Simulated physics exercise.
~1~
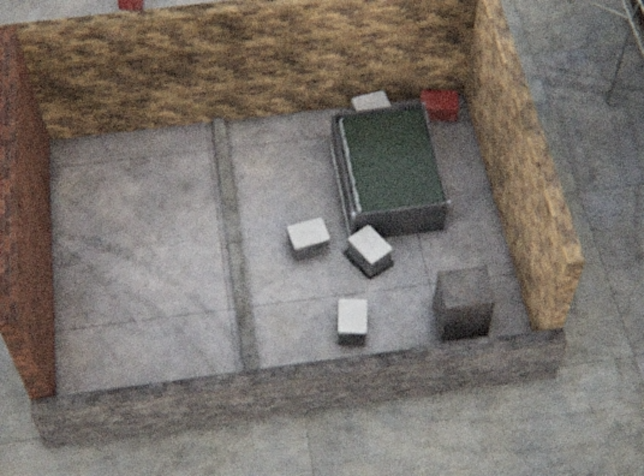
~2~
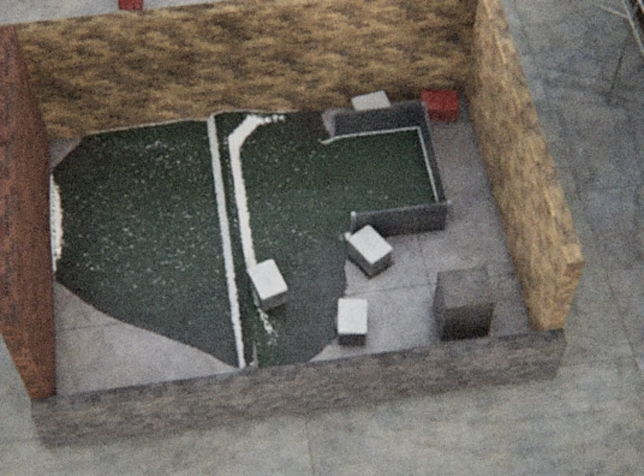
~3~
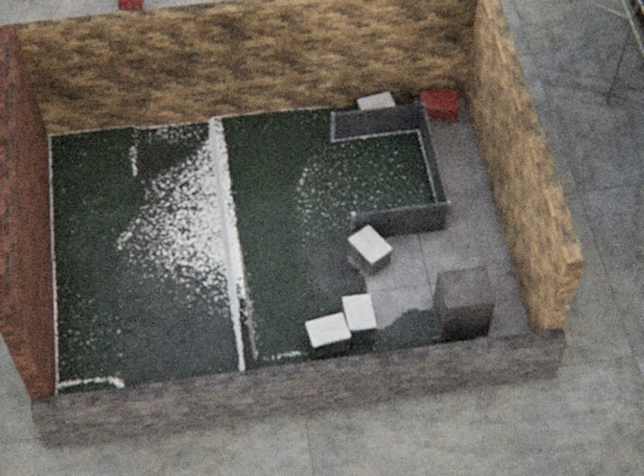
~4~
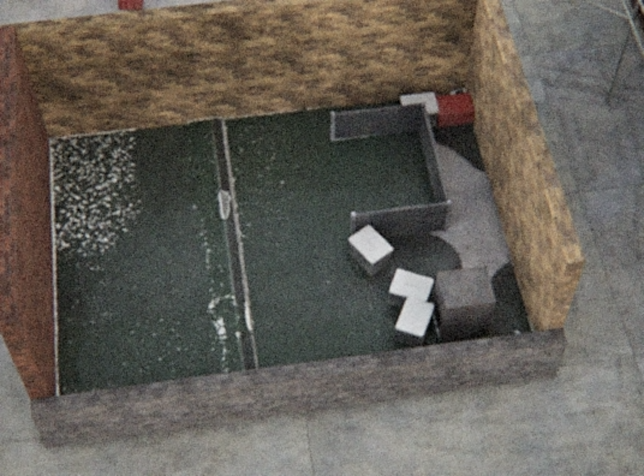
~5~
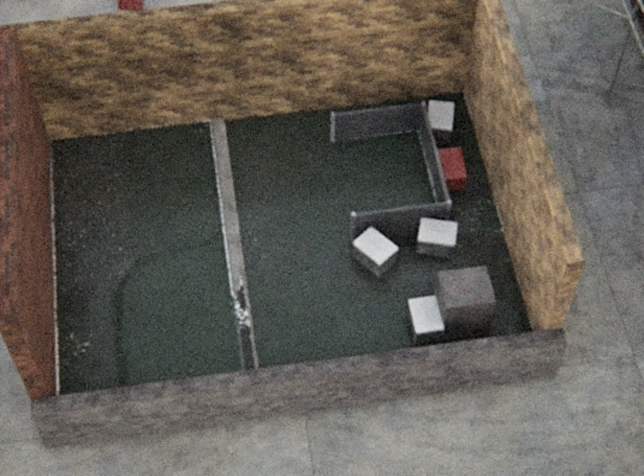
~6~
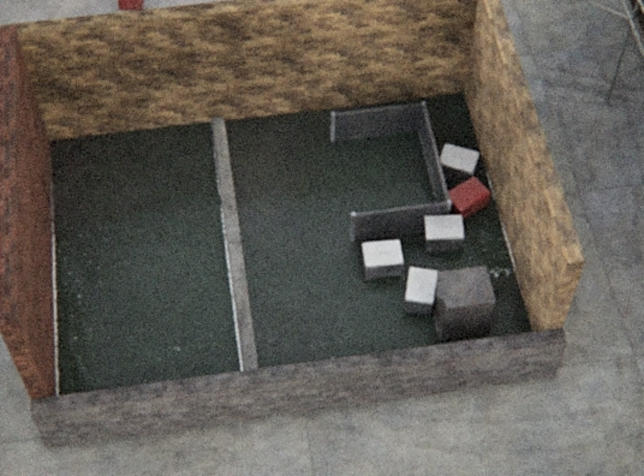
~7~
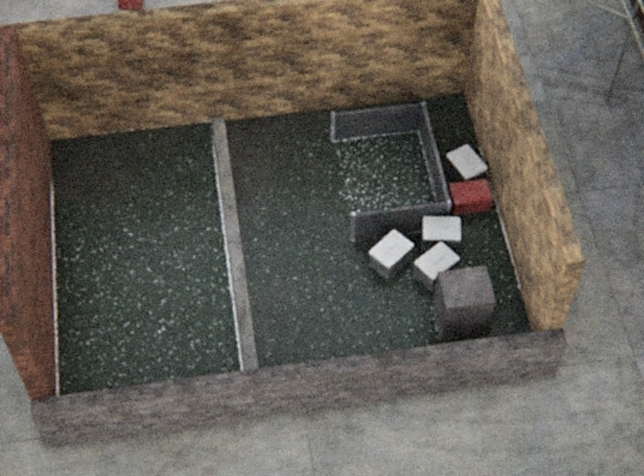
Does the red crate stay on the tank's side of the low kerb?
Yes, the red crate stays short of the kerb and ends up between the tank and the right wall.
